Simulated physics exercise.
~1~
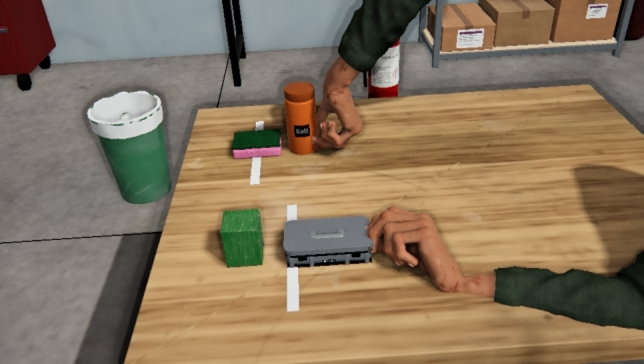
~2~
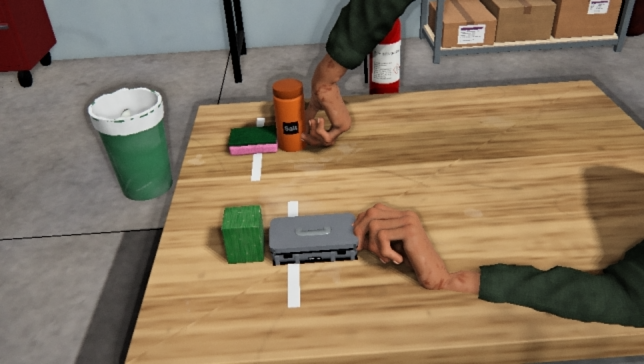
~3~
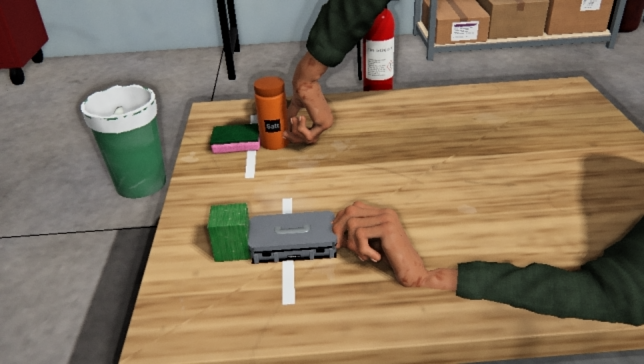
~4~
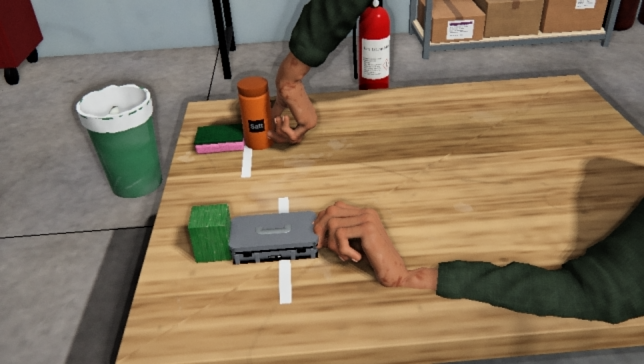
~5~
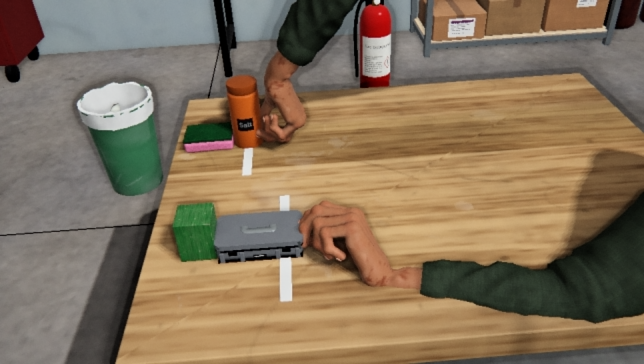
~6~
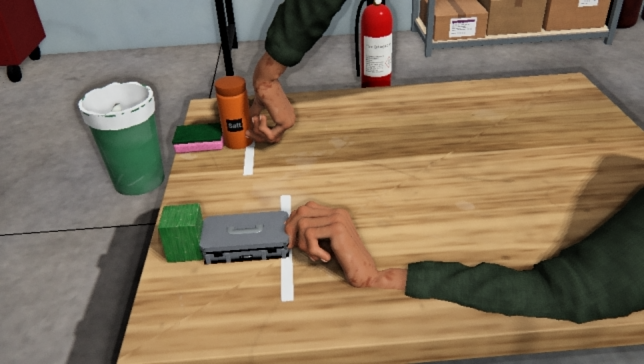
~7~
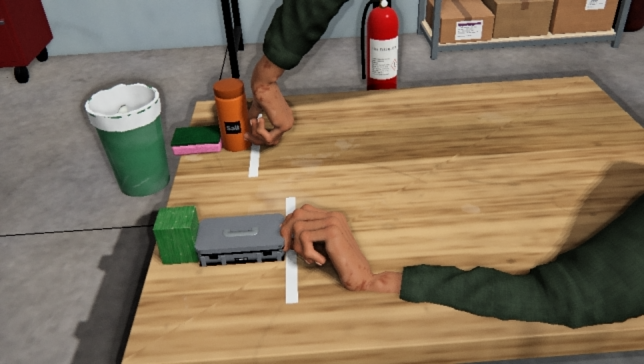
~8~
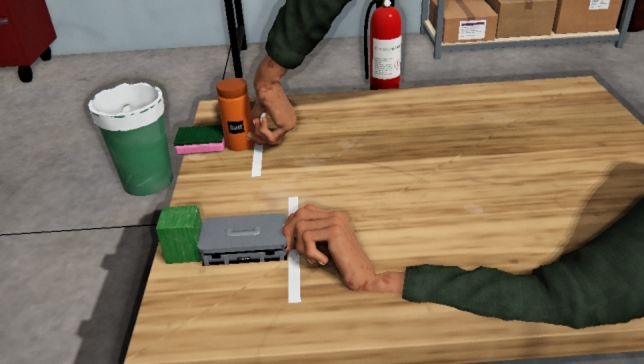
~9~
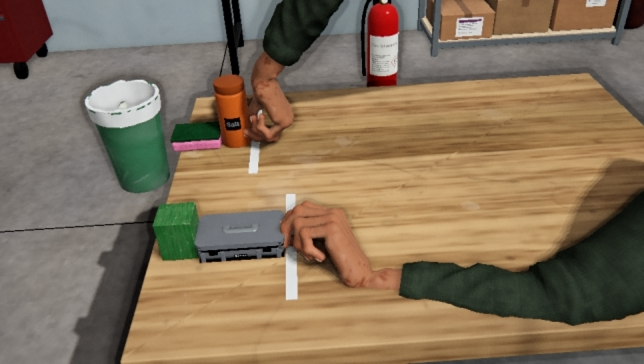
The video shows two hands at a wooden table, one pushing an orange jar against a pink and green sponge, the other pushing a grey case against a green block. Everything slides left toward the table edge, then the hands stop near the tape marks and both items remain on top.
